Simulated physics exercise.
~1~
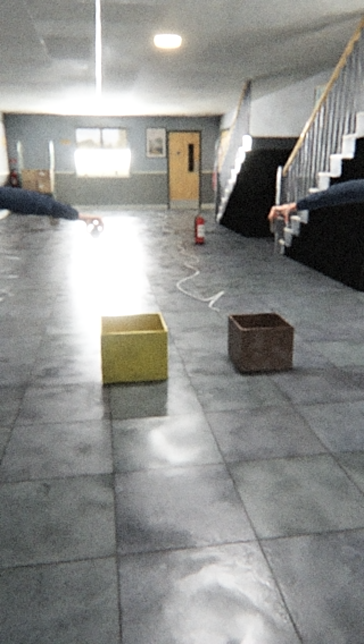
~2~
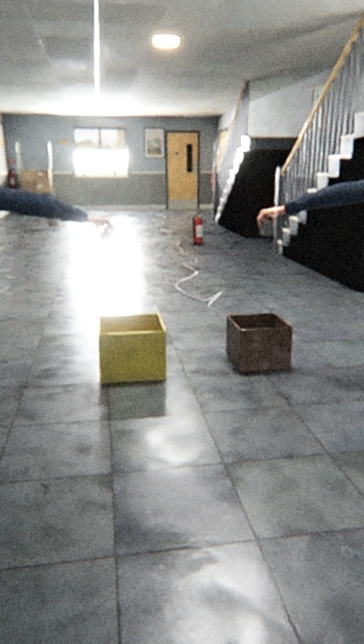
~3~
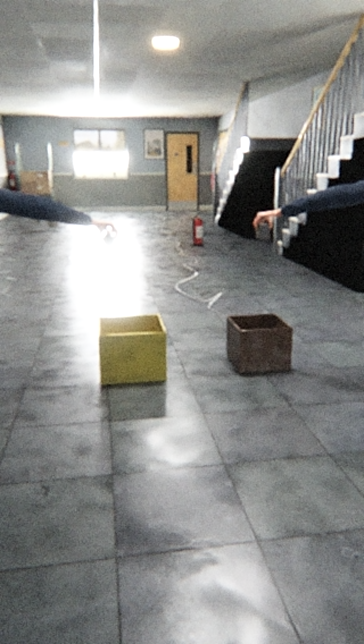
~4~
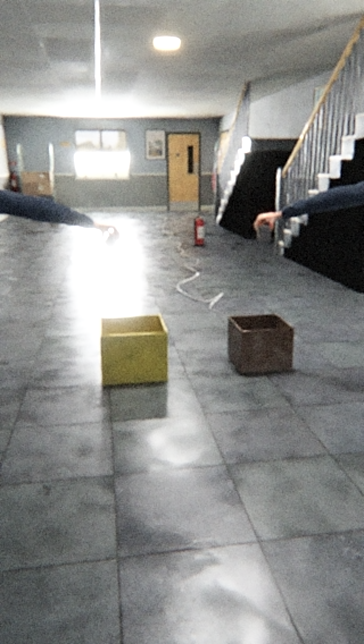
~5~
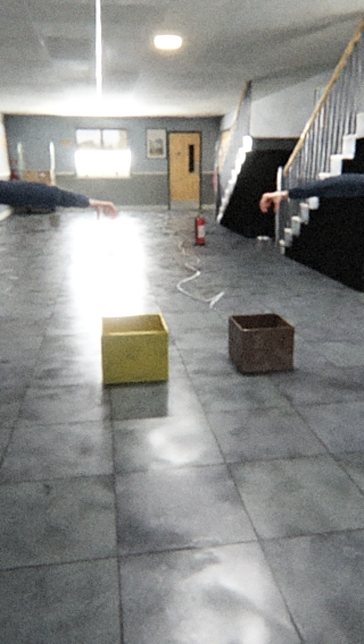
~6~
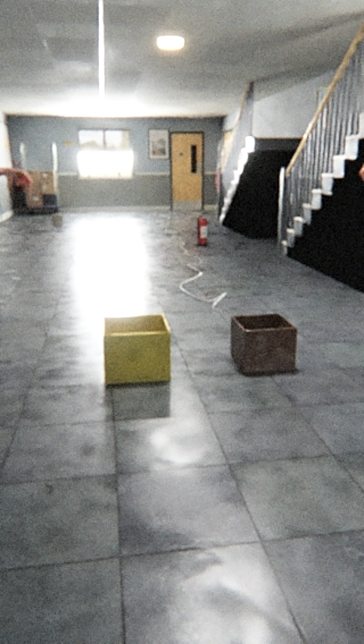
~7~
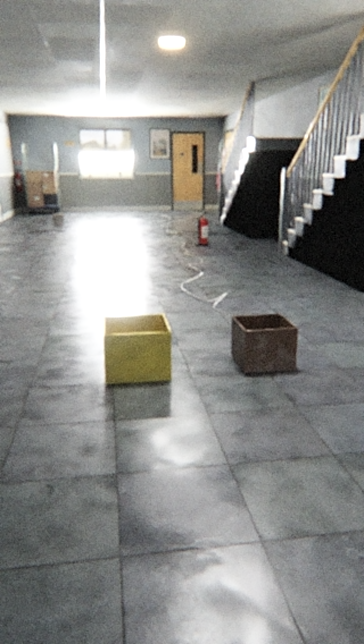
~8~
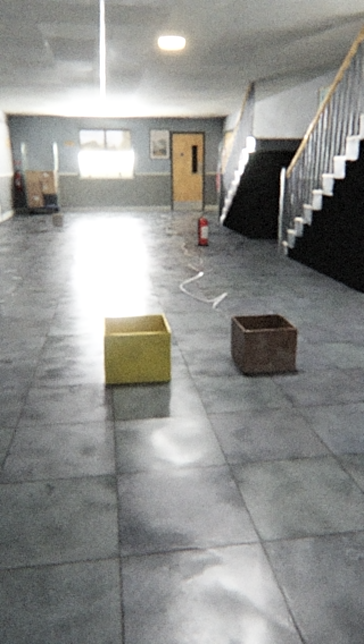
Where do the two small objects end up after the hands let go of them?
Both end up inside the open boxes below, out of sight, with neither one left lying on the tiled floor.
